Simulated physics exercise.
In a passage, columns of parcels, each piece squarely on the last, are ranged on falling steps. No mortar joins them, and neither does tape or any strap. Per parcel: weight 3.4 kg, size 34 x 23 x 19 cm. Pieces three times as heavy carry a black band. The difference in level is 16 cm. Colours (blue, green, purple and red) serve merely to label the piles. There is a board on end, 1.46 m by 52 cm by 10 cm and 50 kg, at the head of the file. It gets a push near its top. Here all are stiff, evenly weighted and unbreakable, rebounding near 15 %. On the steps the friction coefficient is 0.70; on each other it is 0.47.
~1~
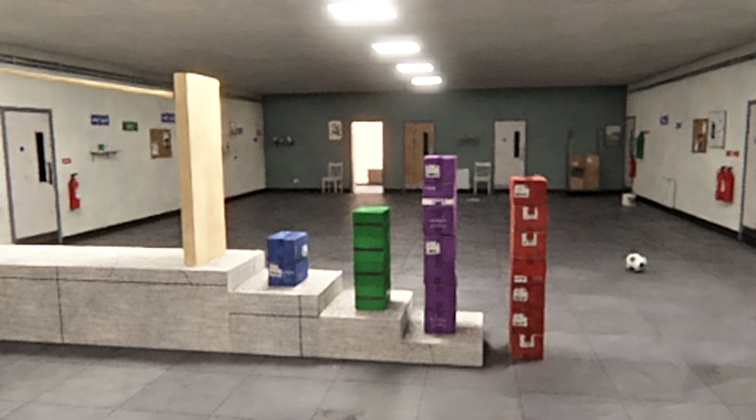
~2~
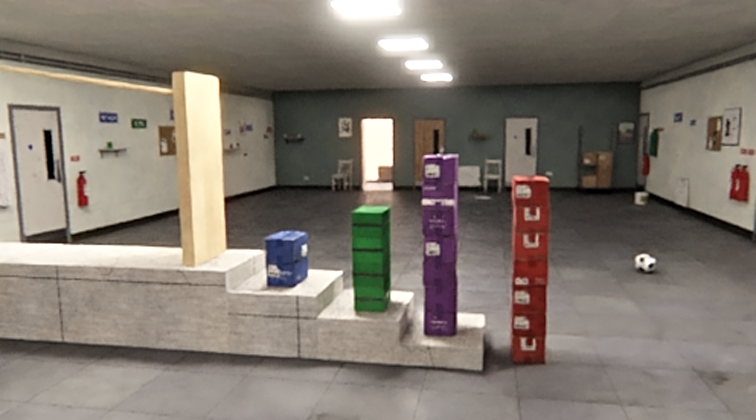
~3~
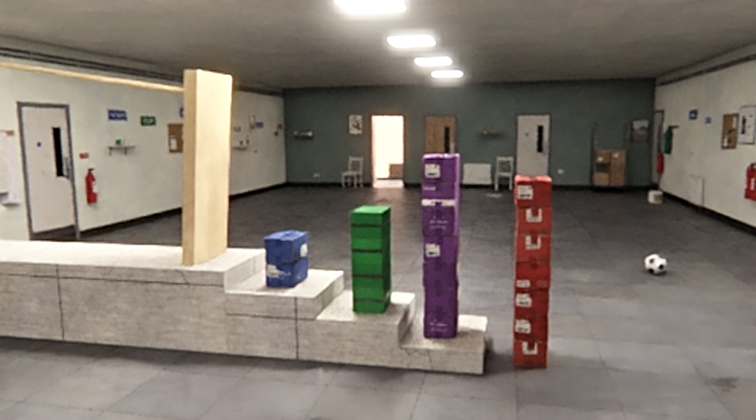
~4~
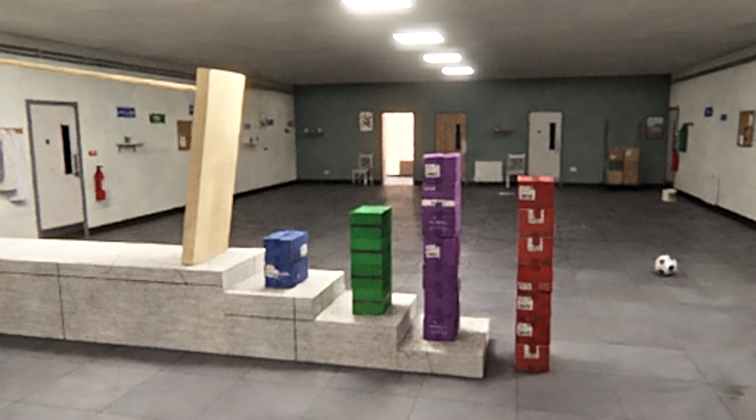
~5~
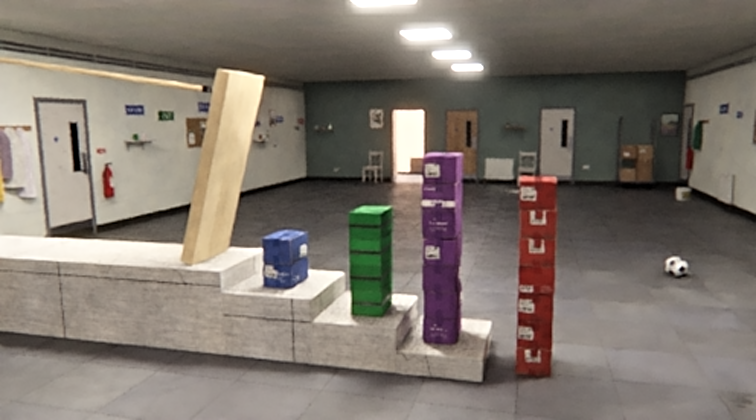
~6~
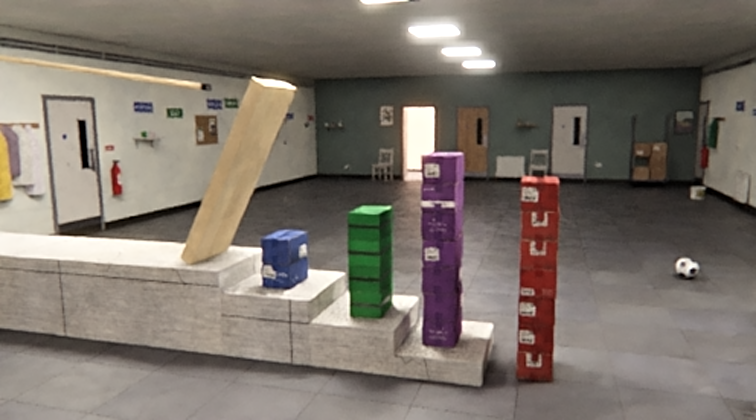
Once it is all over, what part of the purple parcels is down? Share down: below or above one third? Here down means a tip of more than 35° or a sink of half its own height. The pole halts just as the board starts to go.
Below.
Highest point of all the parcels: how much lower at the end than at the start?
0 cm.
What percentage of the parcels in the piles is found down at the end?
My estimate is roughly 0 per cent.
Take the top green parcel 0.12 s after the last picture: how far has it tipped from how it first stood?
Near 0 degrees from how it began.
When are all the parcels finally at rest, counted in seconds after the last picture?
Close to 1.5 seconds.
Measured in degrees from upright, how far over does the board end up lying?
75°, roughly.
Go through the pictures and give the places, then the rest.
In the first picture (each place is the centre of the face we see best; the camera moves round a little), pole end 9 cm short, board 0° from upright; top purple parcel (439, 170); top green parcel (368, 225); the others all in place.
The second picture shows pole end 1 mm in, board 0° from upright; top purple parcel (439, 170).
The third picture shows pole end 9 cm in, board 4° from upright; top purple parcel (439, 170); the others all in place.
The fourth picture shows pole end 17 cm in, board 9° from upright; top purple parcel (439, 170); the others all in place.
The fifth picture shows pole end (204, 89) 18 cm in, stopped, board 16° from upright; top purple parcel (439, 170); the others all in place.
The sixth picture shows pole end (203, 87) 18 cm in, stopped, board 27° from upright; top purple parcel (439, 170); top red parcel (540, 197); the others all in place.
Then, 0.12 s later than the last frame, board 38° from upright; none of the 7 purple parcels down (0 of 20 in all colours); top purple parcel unmoved.
Then, 0.26 s later than the last frame, board 57° from upright; none of the 7 purple parcels down (0 of 20 in all colours); top purple parcel unmoved.
Then, 0.62 s later than the last frame, board 72° from upright; none of the 7 purple parcels down (0 of 20 in all colours); top purple parcel unmoved.
Then, 1.20 s later than the last frame, board 74° from upright; none of the 7 purple parcels down (0 of 20 in all colours); top purple parcel unmoved; top blue parcel tilted 16°.
When it is over, board 73° from upright; none of the 7 purple parcels down (0 of 20 in all colours); top purple parcel unmoved; top blue parcel tilted 17°. That is 0 per cent. In pixels of the last frame, middles, top purple parcel near (444, 168), top blue parcel near (267, 245).
